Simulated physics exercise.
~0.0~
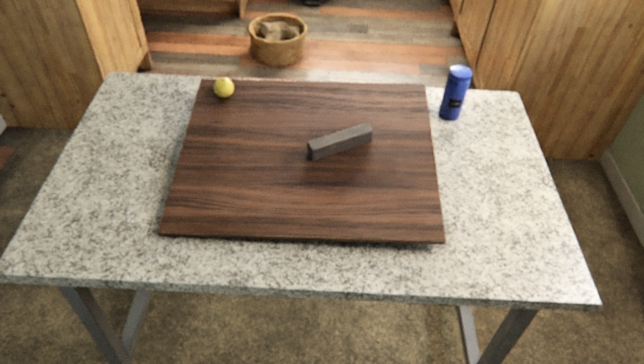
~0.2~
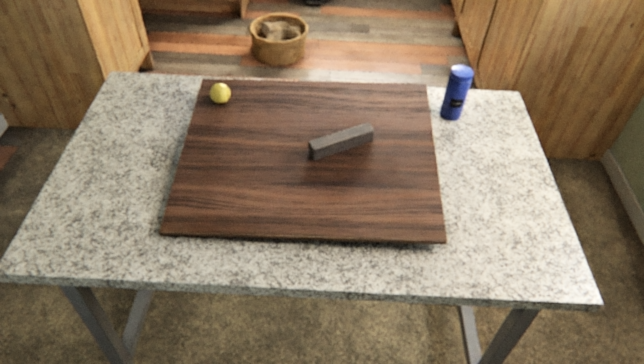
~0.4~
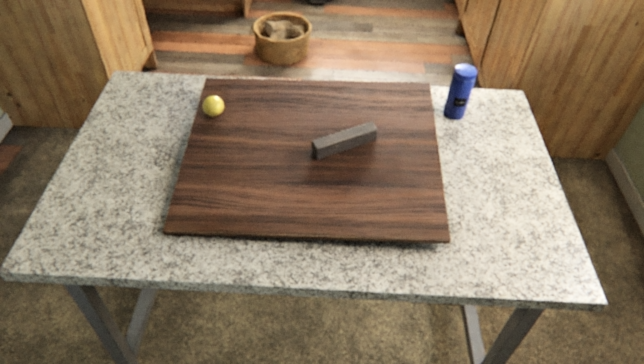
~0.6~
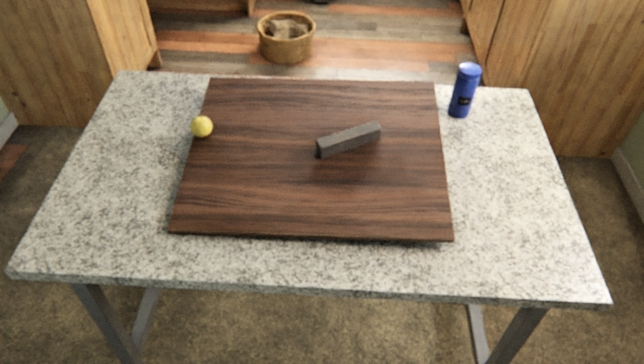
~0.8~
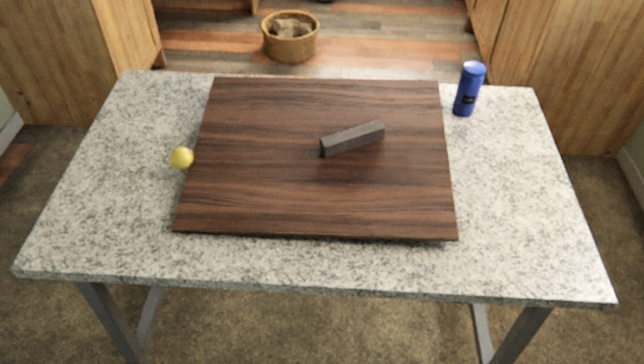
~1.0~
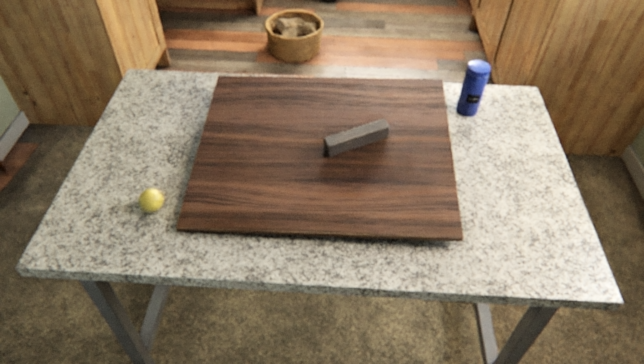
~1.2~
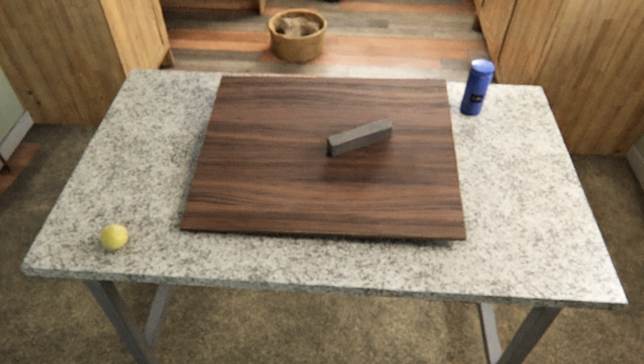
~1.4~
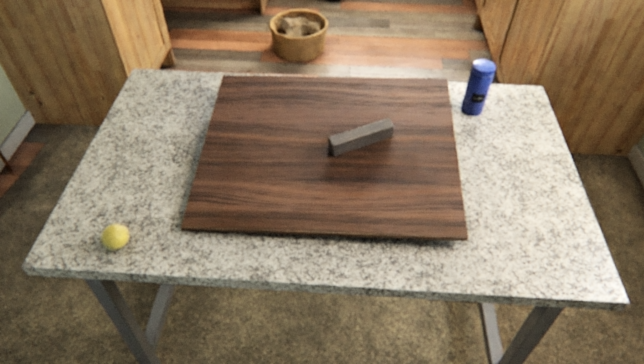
At the start, a small round yellow fruit sits near the far left corner of a dark wooden board on a speckled table, with a gray block fixed on the board and a blue container standing to its right. The fruit moves toward the viewer and drifts left, slowly at first, while the view pans slightly left. It reaches the board's left edge and goes over it onto the tabletop. It keeps rolling toward the table's near left corner, never touching the block. Finally, it rests on the table near that corner, and the blue container still stands in place.
